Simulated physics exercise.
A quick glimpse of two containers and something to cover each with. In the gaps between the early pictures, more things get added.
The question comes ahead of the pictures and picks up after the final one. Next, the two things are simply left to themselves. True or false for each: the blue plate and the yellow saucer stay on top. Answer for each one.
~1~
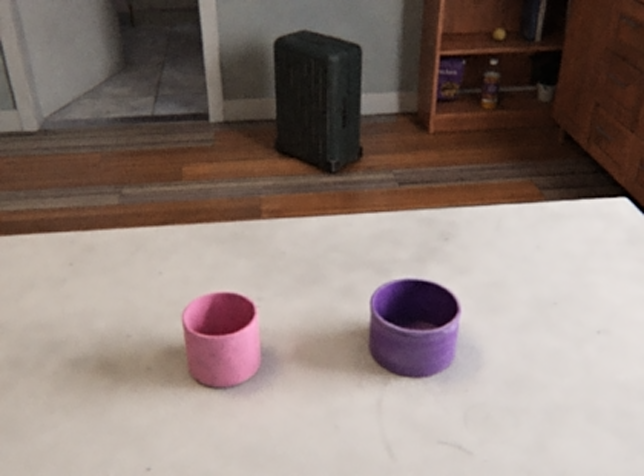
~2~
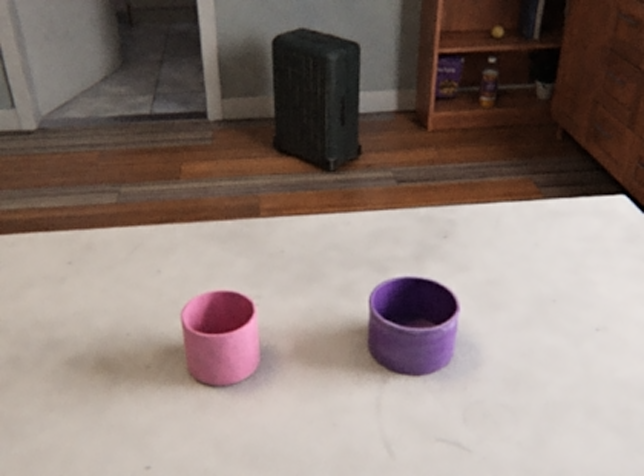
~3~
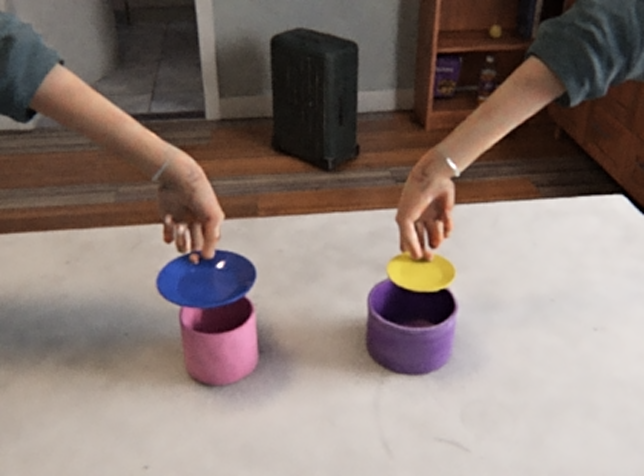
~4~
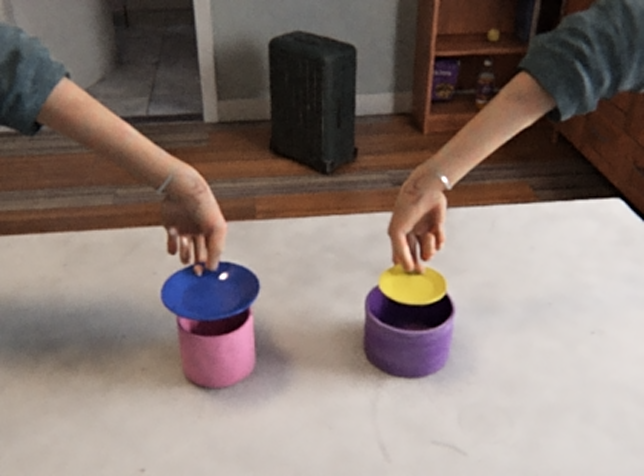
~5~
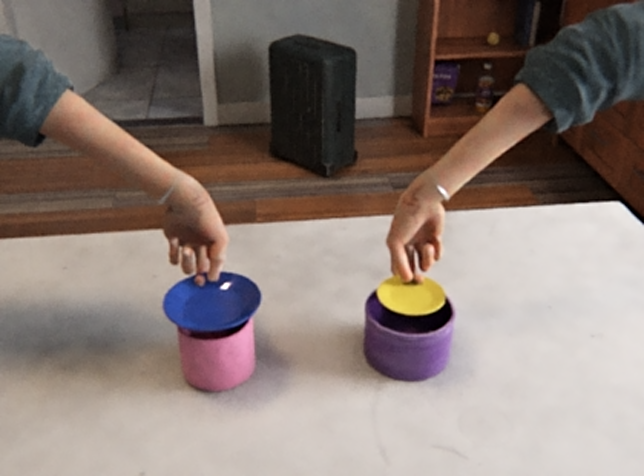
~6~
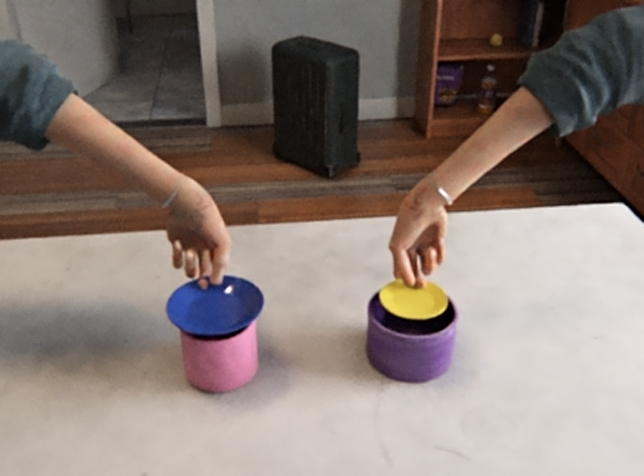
Verdicts: Blue plate - true, yellow saucer - false.
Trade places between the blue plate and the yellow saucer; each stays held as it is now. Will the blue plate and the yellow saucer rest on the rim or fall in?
The blue plate is held up, and the yellow saucer slides in.
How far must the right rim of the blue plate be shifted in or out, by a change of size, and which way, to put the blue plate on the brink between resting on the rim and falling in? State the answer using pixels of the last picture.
Direction left, distance some 12 pixels.
Then, 0.10 s after the last picture, blue plate moving near (216, 313); yellow saucer moved a little near (413, 310).
Then, 0.16 s after the last picture, blue plate sitting on the rim near (216, 313); yellow saucer falling near (410, 338).
Then, 0.28 s after the last picture, blue plate sitting on the rim near (216, 313); yellow saucer falling near (410, 344).
At rest, the blue plate works as a lid, near (216, 313); the yellow saucer slips past the rim, near (409, 348).
